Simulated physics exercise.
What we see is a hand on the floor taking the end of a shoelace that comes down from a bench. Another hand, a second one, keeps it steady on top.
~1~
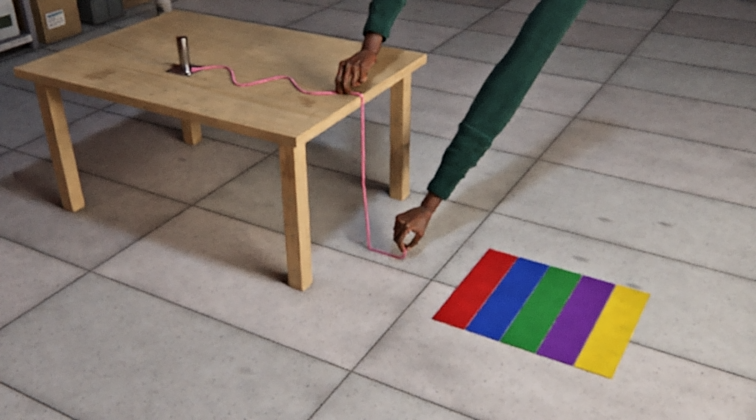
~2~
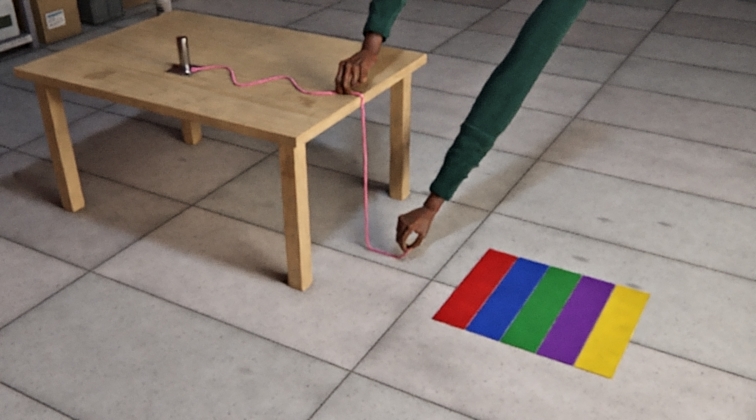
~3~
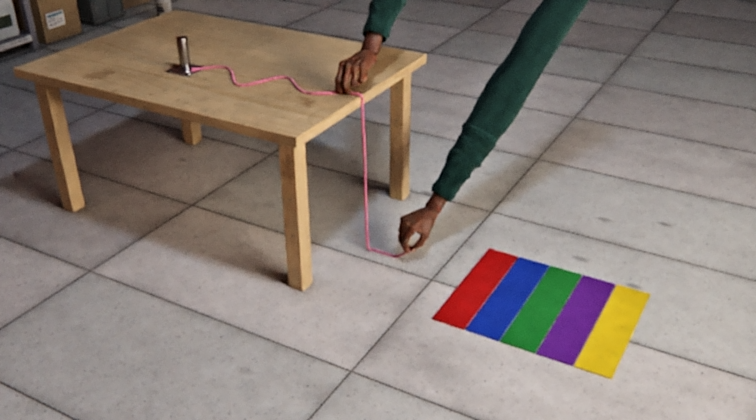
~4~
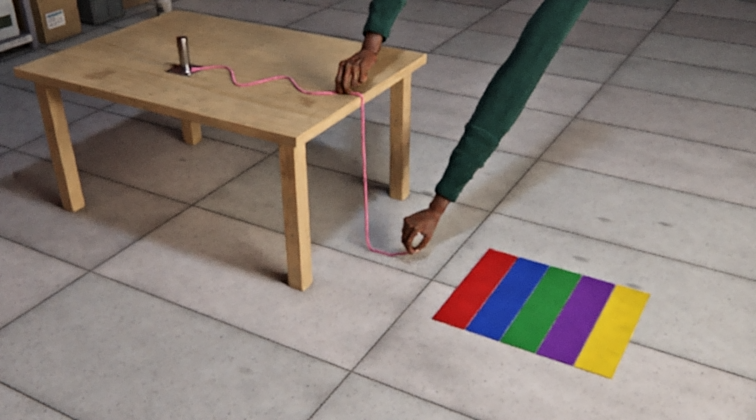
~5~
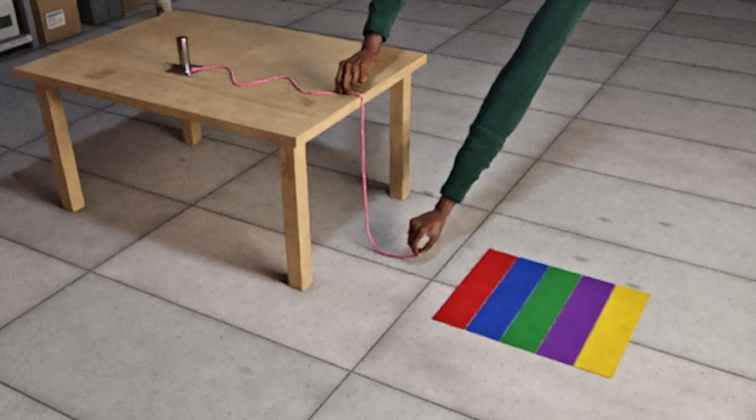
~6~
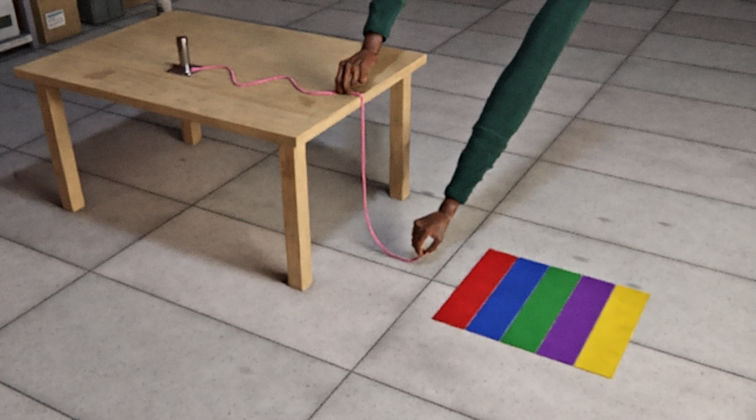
The clip opens with one hand pressing a pink cord on a wooden table while another hand holds its hanging end near the floor, left of a striped mat in five colours. The lower hand slowly draws the end a short way right, and the bend near the floor becomes a smoother curve.
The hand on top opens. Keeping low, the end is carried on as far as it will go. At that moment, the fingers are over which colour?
Over the purple one.
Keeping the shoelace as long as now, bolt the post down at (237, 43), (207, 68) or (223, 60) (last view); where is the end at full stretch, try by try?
In pixels, the answers are (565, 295), (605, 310) and (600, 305).
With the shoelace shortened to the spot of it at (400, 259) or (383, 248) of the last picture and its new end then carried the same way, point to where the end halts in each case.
(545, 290) and (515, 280).
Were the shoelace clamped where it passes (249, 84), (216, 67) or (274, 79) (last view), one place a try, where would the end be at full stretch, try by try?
First try near (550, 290), second near (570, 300), third near (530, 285).
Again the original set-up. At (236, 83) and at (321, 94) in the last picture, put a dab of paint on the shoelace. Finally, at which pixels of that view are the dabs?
In that view they reach (262, 83) and (369, 116).
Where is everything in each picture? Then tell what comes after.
The first picture shows end (405, 249); red (459, 310); blue (492, 321); green (527, 332); purple (563, 344); yellow (601, 356).
The second picture shows end (407, 250); shoelace through (224, 67) (254, 84) (299, 89) (362, 103) (366, 173) (367, 235).
The third picture shows end (410, 250).
The fourth picture shows end (413, 251); shoelace through (224, 67) (254, 84) (299, 89) (362, 103) (365, 172) (367, 235).
The fifth picture shows end (419, 253).
The sixth picture shows end (423, 254); shoelace through (224, 67) (254, 84) (299, 89) (362, 103) (363, 172) (374, 235).
Soon after, end near (515, 281); over blue.
After that, end near (557, 294); over green.
At the stop, end near (583, 302); over purple. The end stops over the purple strip.
